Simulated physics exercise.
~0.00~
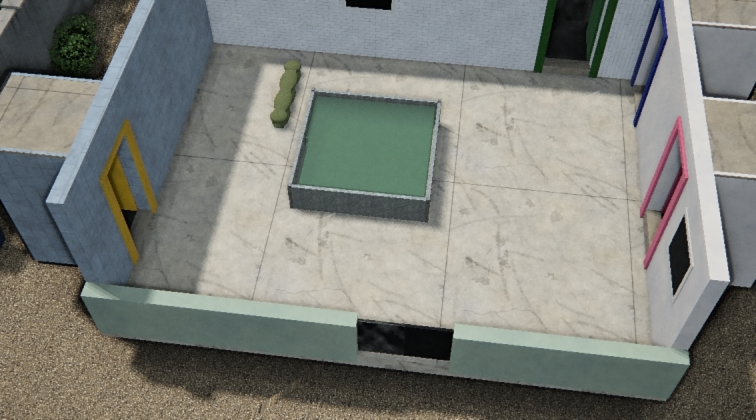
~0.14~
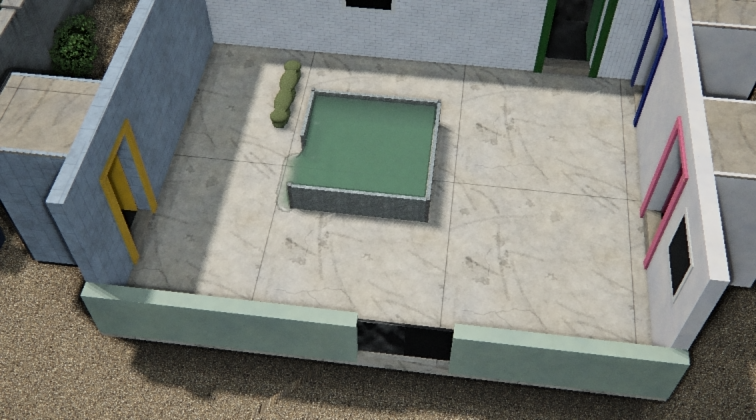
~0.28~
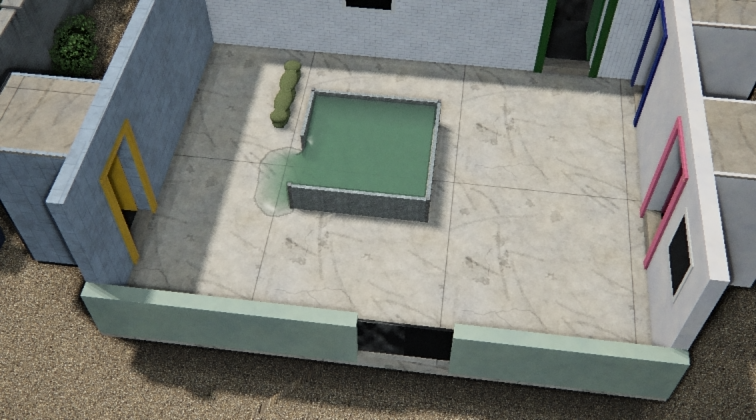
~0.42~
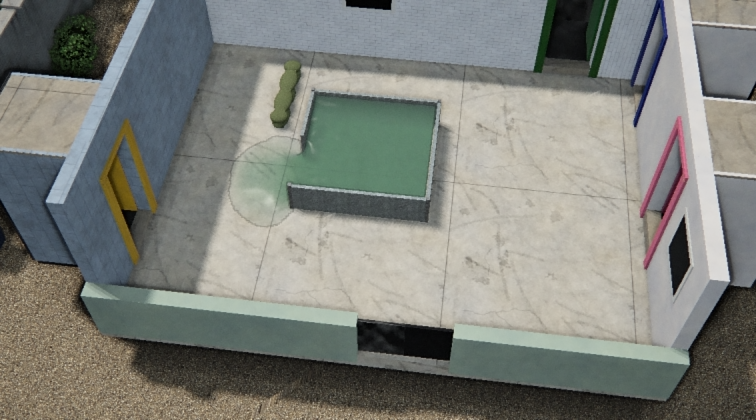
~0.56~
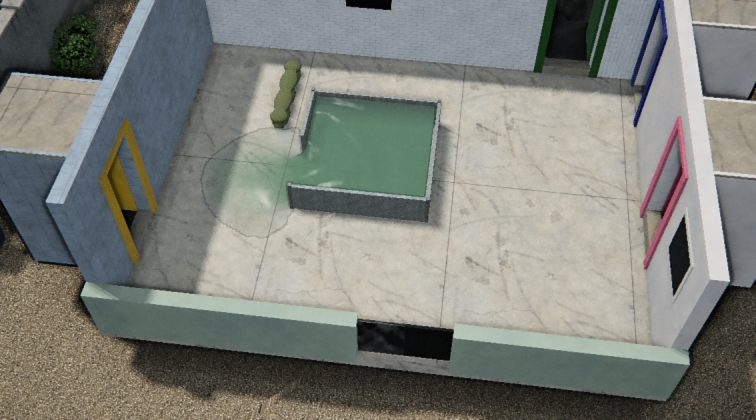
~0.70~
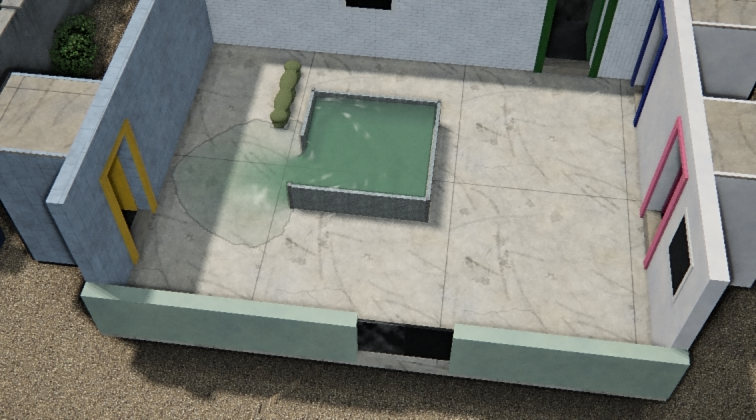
Walled paved yard seen from above, the left side of a green water tank opening and water spreading leftward across the floor.
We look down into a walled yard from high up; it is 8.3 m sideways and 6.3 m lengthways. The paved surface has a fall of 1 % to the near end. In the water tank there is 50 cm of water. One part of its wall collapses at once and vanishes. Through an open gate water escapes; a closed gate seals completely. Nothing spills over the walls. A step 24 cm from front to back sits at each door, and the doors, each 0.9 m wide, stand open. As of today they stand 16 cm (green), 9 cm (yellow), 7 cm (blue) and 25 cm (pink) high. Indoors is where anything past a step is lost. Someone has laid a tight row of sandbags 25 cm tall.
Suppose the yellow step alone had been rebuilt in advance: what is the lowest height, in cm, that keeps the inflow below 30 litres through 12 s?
About 14.5 cm.
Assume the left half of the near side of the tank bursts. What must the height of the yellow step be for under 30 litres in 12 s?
A minimum of about 8.5 cm.
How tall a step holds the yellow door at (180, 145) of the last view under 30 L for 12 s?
Around 18 cm would do it.
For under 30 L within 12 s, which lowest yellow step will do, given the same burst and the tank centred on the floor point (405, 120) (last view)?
Roughly 9.5 centimetres.
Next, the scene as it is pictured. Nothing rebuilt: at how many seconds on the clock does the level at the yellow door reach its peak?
Peak time: About 2.4 s.
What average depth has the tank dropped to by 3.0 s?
Average depth: Approx. 28 cm.
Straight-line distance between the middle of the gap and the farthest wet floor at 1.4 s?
Close to 3.0 metres, I'd say.
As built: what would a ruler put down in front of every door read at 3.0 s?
At the green door the depth is 0 cm, at yellow 18 cm, at blue 0 cm and at pink 0 cm.
After 1.4 s water covers 15 % of the floor, deepest (29 cm) near (286, 193); 12 cm at the yellow door, 0 litres in over its 9 cm step.
After 3.0 s water covers 25 % of the floor, deepest (32 cm) near (121, 303); 18 cm at the yellow door, 53 litres in over its 9 cm step.
After 12.0 s water covers 90 % of the floor, deepest (13 cm) near (118, 313); 9 cm at the yellow door, 113 litres in over its 9 cm step.
At the yellow door as built, the water arrived by 1.3 s and peaked near 20 cm at 2.4 s.
Run again over the same 12 s with other heights there, 45 litres in over 13 cm, 9 litres over 18 cm. The limit of 30 litres is kept from about 14.5 cm up.
